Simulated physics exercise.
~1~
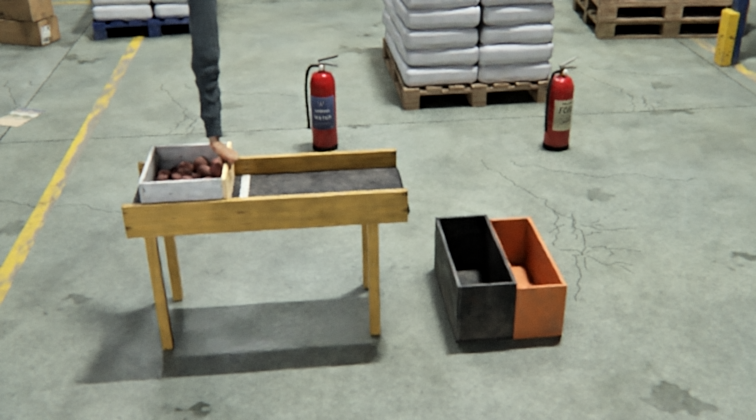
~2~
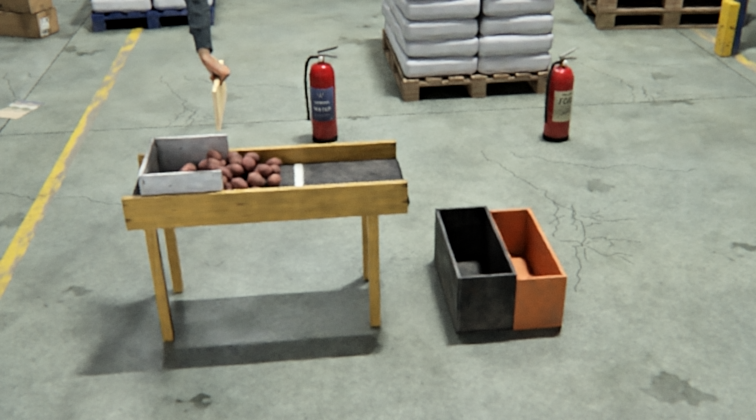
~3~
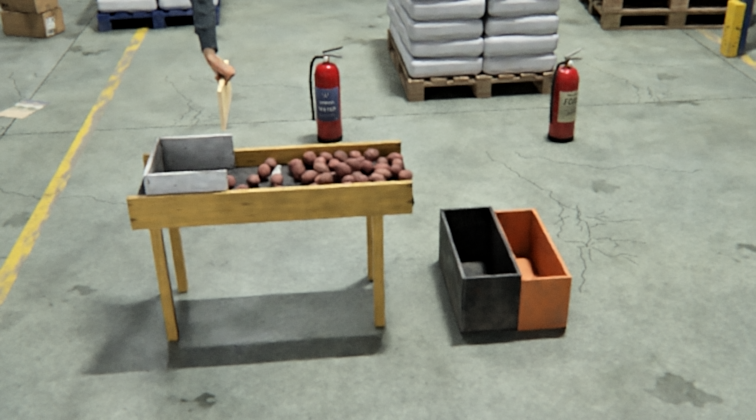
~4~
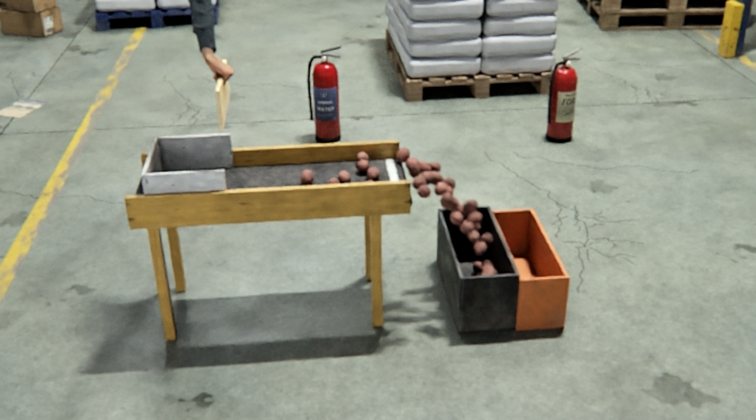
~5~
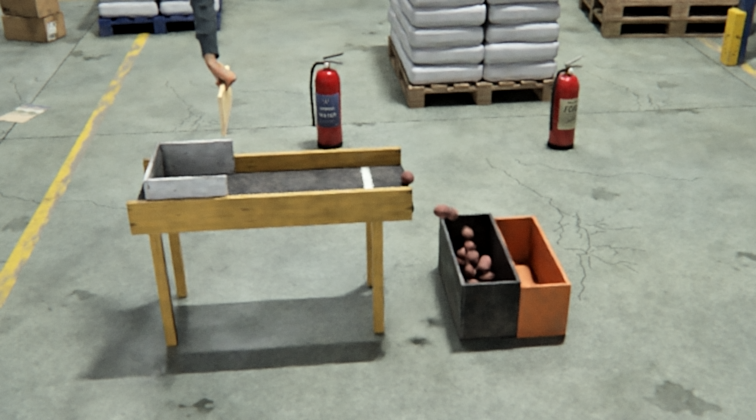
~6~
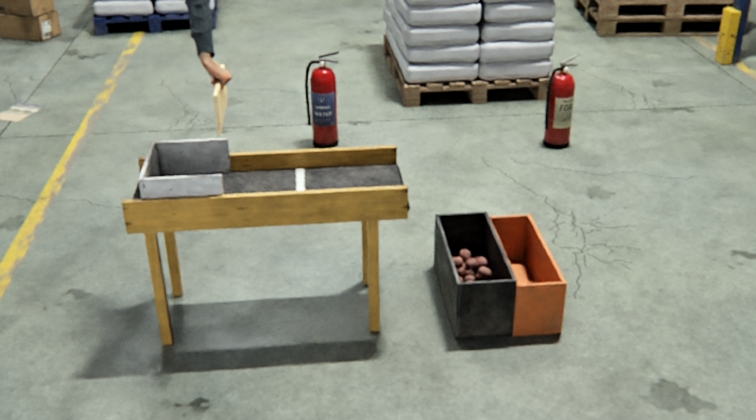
Reddish-brown potatoes sit in a pale grey pen at the left end of a wooden-sided conveyor table, seen from slightly above in a warehouse with a grey floor. A black tote and an orange bin stand side by side to the right, with two red fire extinguishers and stacked white sacks behind. A hand lifts the gate away, and the potatoes spread rightward along the dark belt with its white stripe. They pour off the right end in a stream and drop into the black tote. The last few follow, leaving the belt empty and the orange bin without potatoes.
